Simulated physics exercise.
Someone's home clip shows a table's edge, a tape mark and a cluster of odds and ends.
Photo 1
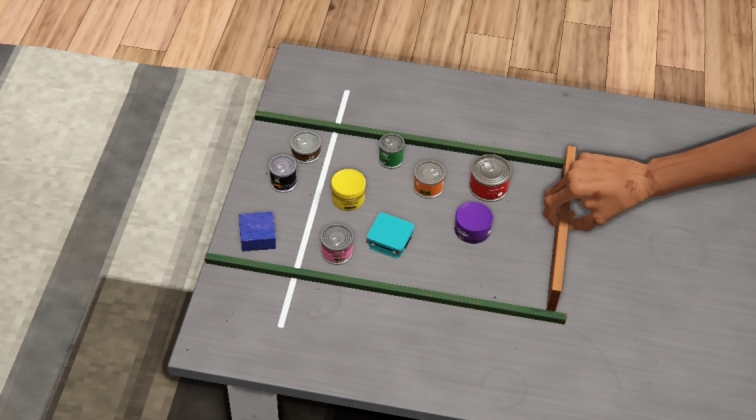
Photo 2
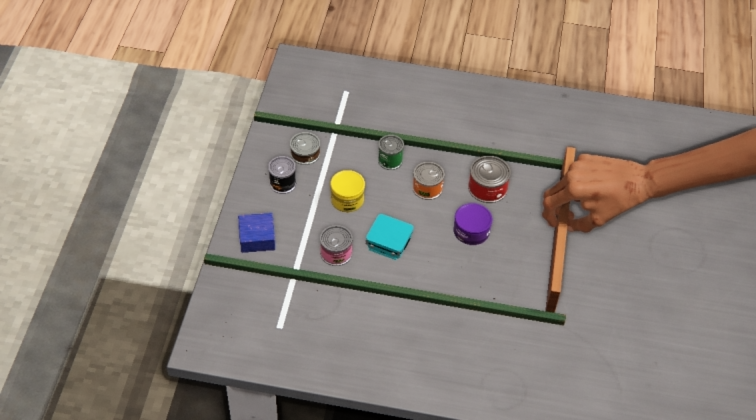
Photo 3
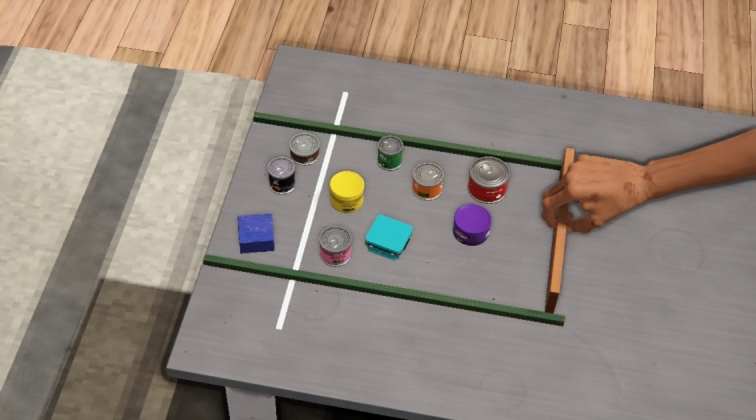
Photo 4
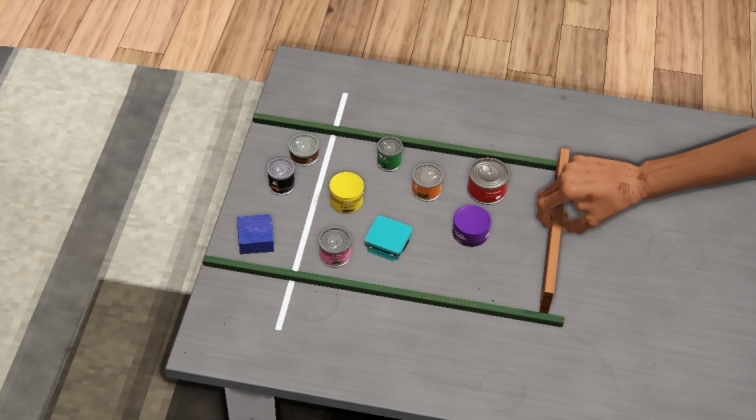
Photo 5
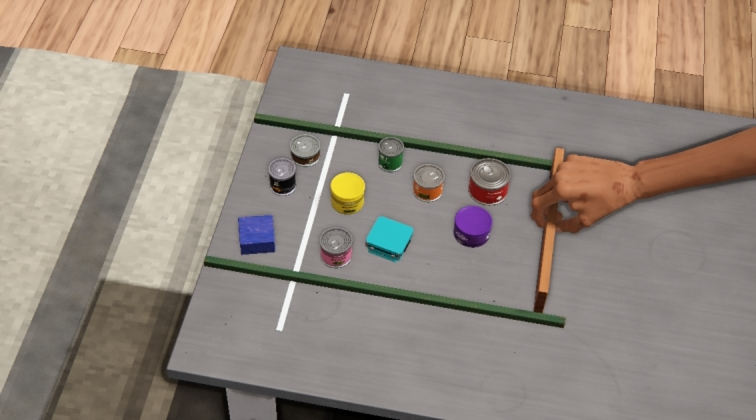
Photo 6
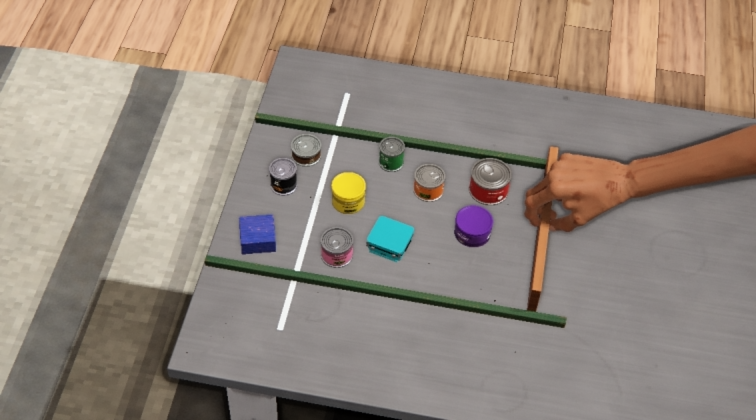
In the video, a hand holds a wooden board upright between two green rails on a gray table, then moves it slightly left toward a group of colorful cans and blocks, which stay nearly still around a white tape line.
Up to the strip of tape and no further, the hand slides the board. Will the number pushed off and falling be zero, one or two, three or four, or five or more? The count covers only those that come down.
From what happens, the ones that come off the end make zero in total.
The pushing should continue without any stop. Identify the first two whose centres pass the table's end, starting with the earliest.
First the blue block, after it the black pot.
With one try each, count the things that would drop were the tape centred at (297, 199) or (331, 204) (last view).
Tallies: 1, 0.
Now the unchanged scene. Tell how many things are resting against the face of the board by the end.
Result: 3 in all.
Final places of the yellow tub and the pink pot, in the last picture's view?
The yellow tub comes to rest at (262, 195), and the pink pot comes to rest at (250, 238).
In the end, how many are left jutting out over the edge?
It totals 1.
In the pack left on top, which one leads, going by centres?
Ending up nearest is the blue block.
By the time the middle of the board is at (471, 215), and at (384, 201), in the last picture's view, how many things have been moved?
The count reaches 3 first and 7 second.
Early on, none off yet; blue block at rest near (258, 234); black pot at rest near (283, 177); brown pot at rest near (306, 150).
Finally, the number that fall off is zero.
